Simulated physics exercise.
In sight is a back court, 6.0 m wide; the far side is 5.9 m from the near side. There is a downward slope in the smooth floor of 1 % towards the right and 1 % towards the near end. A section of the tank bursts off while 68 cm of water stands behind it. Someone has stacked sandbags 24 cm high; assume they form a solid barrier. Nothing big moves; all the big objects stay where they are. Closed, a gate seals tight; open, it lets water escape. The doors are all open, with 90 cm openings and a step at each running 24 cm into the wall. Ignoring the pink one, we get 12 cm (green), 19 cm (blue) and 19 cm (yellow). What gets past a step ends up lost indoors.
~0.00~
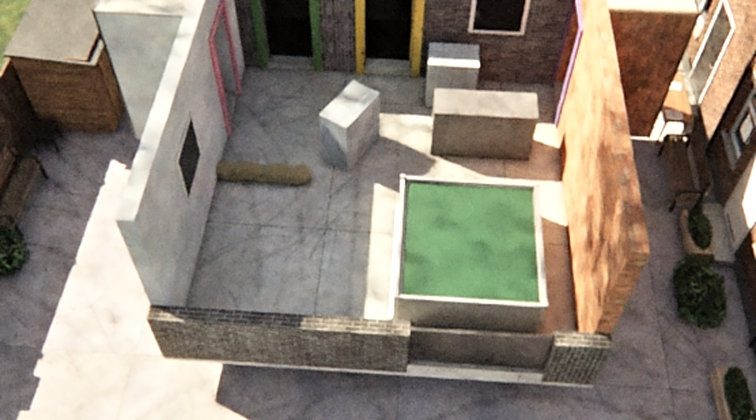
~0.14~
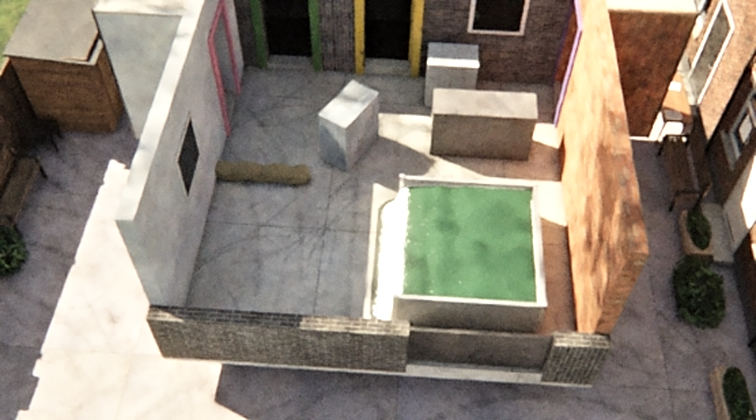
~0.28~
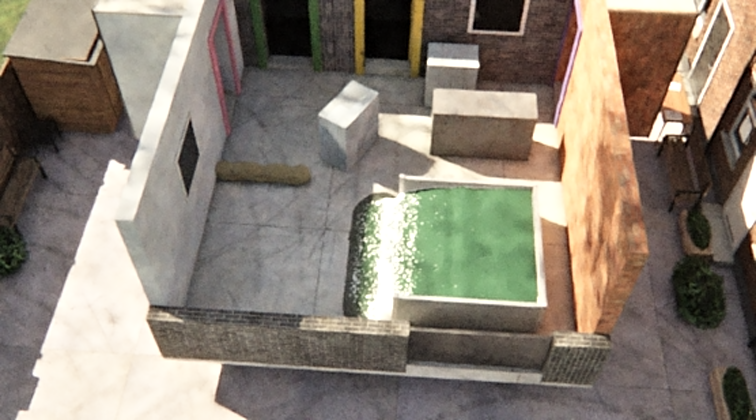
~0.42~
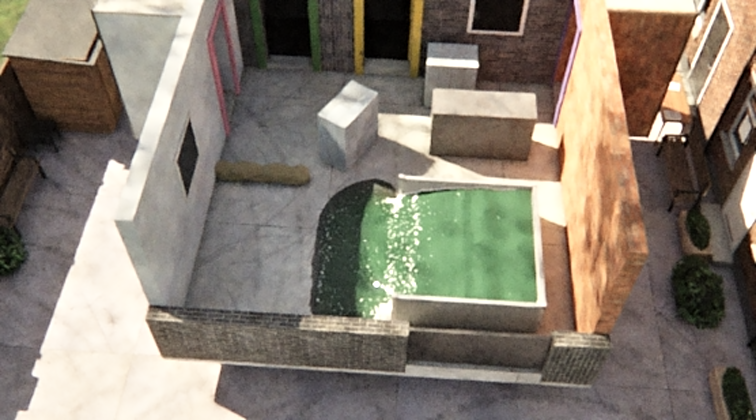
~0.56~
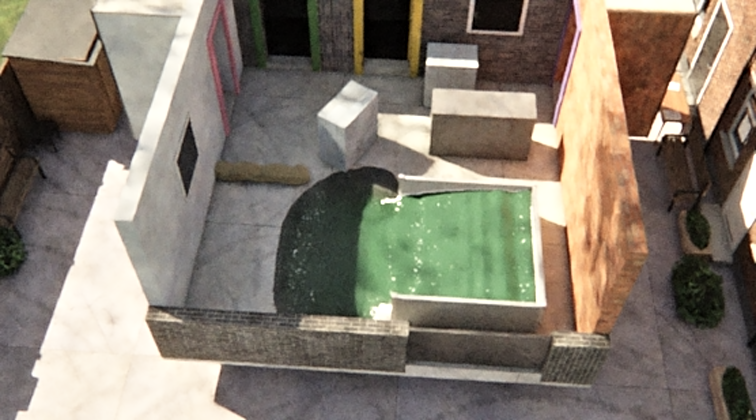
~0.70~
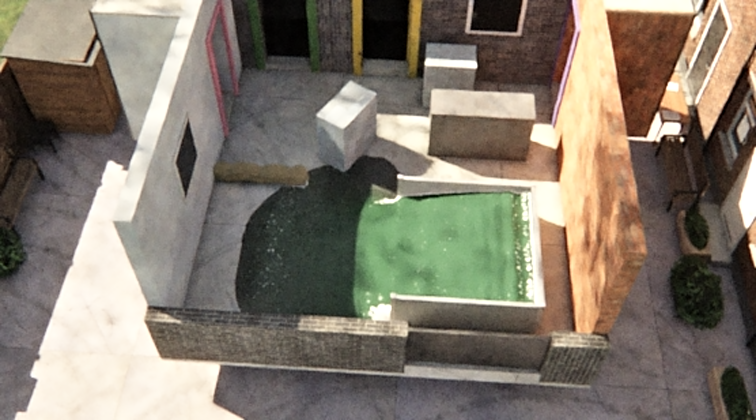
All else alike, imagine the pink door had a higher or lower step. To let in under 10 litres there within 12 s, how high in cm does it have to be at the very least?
At least roughly 5.5 cm.
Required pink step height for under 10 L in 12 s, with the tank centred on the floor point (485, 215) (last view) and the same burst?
In that case about 6.0 cm.
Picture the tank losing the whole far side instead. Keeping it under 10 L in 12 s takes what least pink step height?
Estimate: Near 9.0 cm.
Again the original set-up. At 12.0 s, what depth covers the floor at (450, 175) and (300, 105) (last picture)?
In that order: 4 and 4 cm.
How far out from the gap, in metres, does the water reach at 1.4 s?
Close to 3.6 metres, I'd say.
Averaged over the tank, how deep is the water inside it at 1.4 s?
On average, around 36 cm.
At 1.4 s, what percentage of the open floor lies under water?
Around 40 per cent of the free floor.
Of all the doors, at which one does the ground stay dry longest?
It's the blue one.
After 1.4 s water covers 40 % of the floor, deepest (42 cm) near (177, 335); it has not reached the pink door.
After 3.0 s water covers 55 % of the floor, deepest (36 cm) near (210, 296); 8 cm at the pink door, 0 litres in over its 12 cm step.
After 12.0 s water covers 95 % of the floor, deepest (16 cm) near (284, 342); 6 cm at the pink door, 0 litres in over its 12 cm step.
At the pink door as built, the water arrived by 2.2 s and peaked near 9 cm at 2.8 s.
Run again over the same 12 s with other heights there, 13 litres in over 5 cm, 4 litres over 6.5 cm. The limit of 10 litres is kept from about 5.5 cm up.
